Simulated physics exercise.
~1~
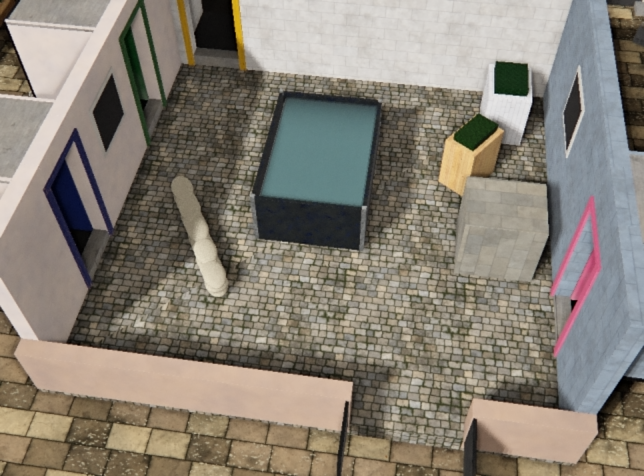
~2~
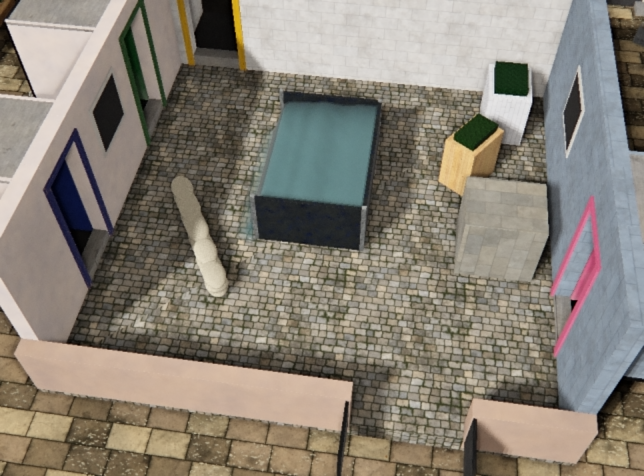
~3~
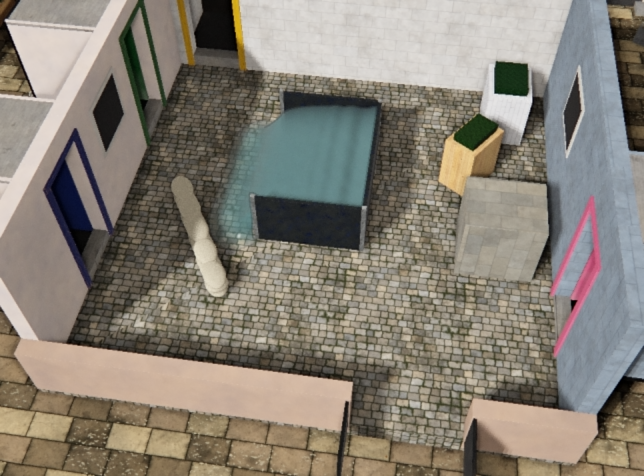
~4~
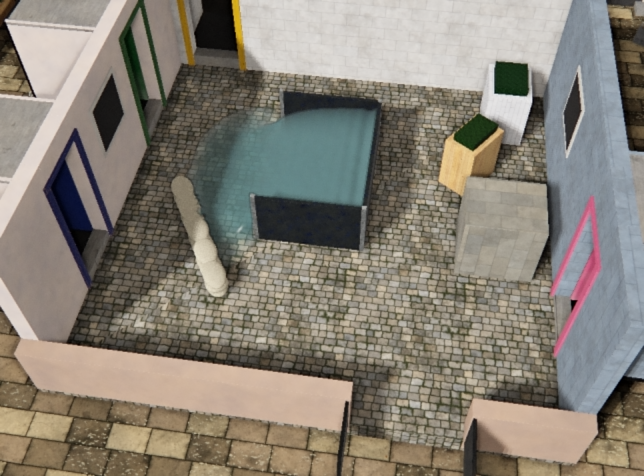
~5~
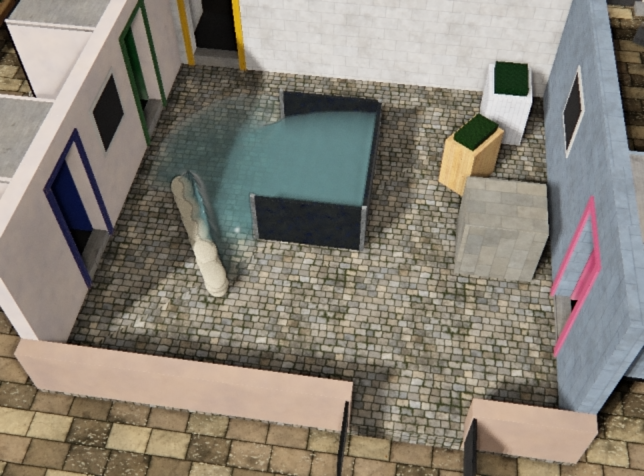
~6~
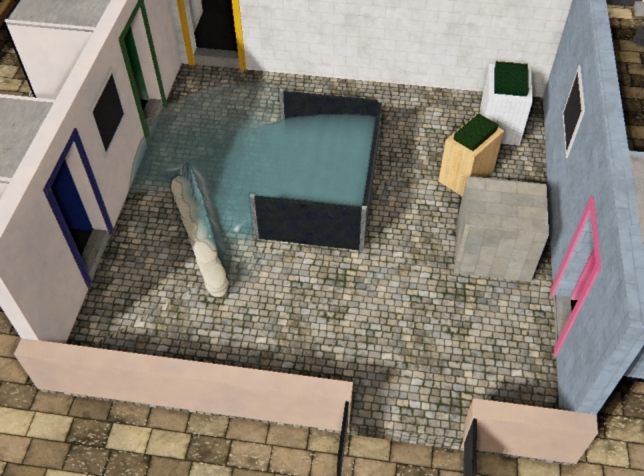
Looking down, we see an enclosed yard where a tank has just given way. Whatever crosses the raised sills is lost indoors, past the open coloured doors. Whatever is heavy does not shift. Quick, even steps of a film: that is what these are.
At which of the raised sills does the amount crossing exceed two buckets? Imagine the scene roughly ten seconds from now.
At the end, blue door: No more than two buckets, yellow door: More than two buckets, green door: More than two buckets, pink door: More than two buckets.
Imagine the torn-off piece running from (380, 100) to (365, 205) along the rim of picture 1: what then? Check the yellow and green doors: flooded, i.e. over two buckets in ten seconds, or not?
As I see it, the yellow one stays within bounds and the green one stays within bounds.
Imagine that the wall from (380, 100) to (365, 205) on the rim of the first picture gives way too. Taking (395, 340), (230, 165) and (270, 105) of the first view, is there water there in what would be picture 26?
In the order you gave them, I get drenched, still bare, drenched.
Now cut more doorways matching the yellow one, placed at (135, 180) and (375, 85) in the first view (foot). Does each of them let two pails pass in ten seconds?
Goes past it; falls short.
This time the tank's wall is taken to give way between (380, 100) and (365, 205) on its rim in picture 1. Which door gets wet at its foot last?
My answer is the door marked blue.
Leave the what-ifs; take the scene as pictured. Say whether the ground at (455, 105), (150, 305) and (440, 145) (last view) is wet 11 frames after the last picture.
In turn, the points end up high and dry, soaked and high and dry.
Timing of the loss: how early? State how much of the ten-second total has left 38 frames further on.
Share gone by then: About 80 %.
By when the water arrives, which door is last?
It's the pink one.
A moment on, water covers 30 % of the floor; the blue door wet at the sill, nothing in, the yellow door wet at the sill, nothing in, the green door far over two buckets in, the pink door not reached.
Next, water covers 45 % of the floor; the blue door wet at the sill, nothing in, the yellow door over two buckets in, the green door far over two buckets in, the pink door not reached.
Then, water covers 70 % of the floor; the blue door wet at the sill, nothing in, the yellow door far over two buckets in, the green door far over two buckets in, the pink door not reached.
Later, water covers 85 % of the floor; the blue door wet at the sill, nothing in, the yellow door far over two buckets in, the green door far over two buckets in, the pink door wet at the sill, nothing in.
In the end, water covers 95 % of the floor; the blue door wet at the sill, nothing in, the yellow door far over two buckets in, the green door far over two buckets in, the pink door over two buckets in.
